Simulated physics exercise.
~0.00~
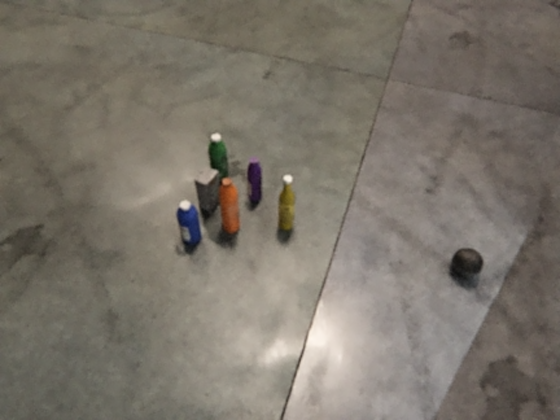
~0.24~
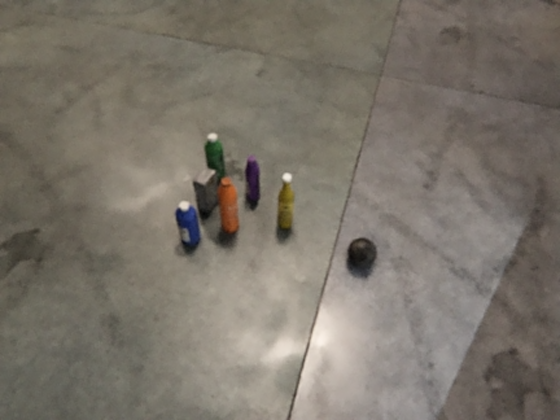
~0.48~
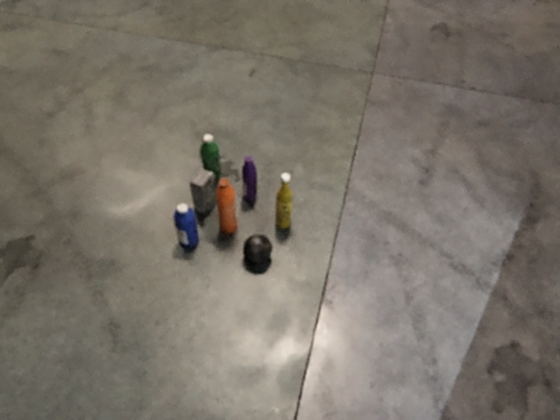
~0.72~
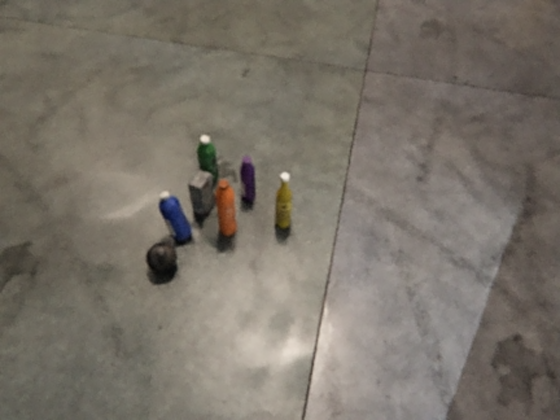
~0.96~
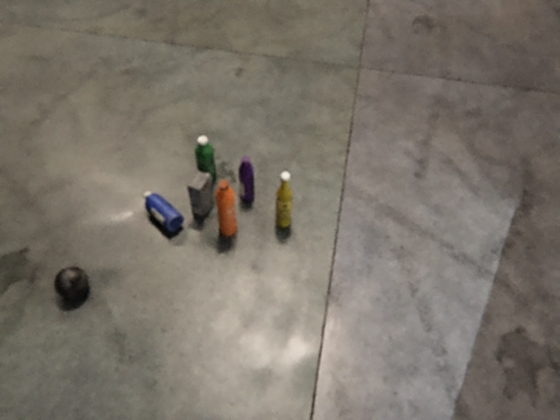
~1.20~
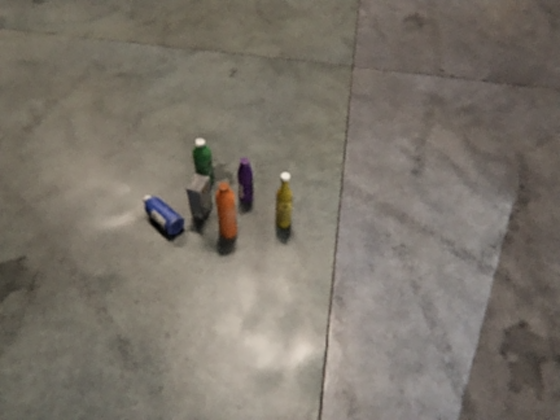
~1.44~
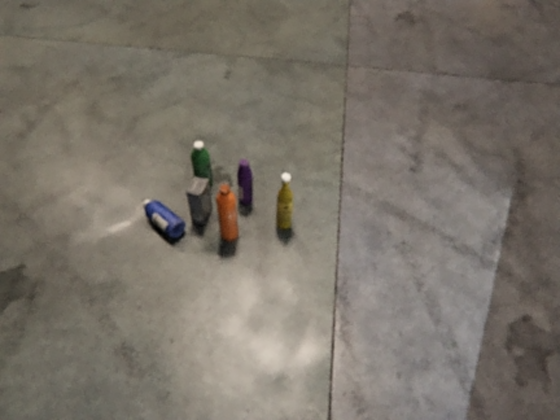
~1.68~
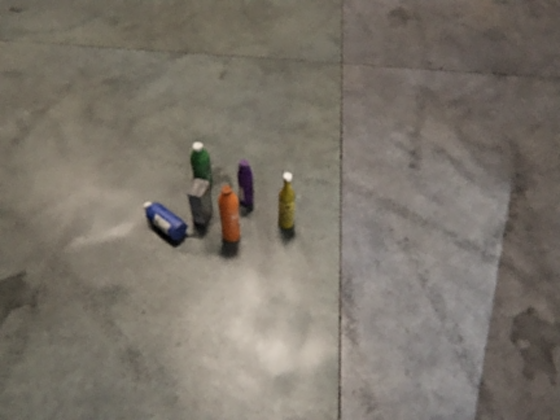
Black ball rolling left across a concrete floor, knocking over a blue bottle and leaving view while the other objects stay standing.
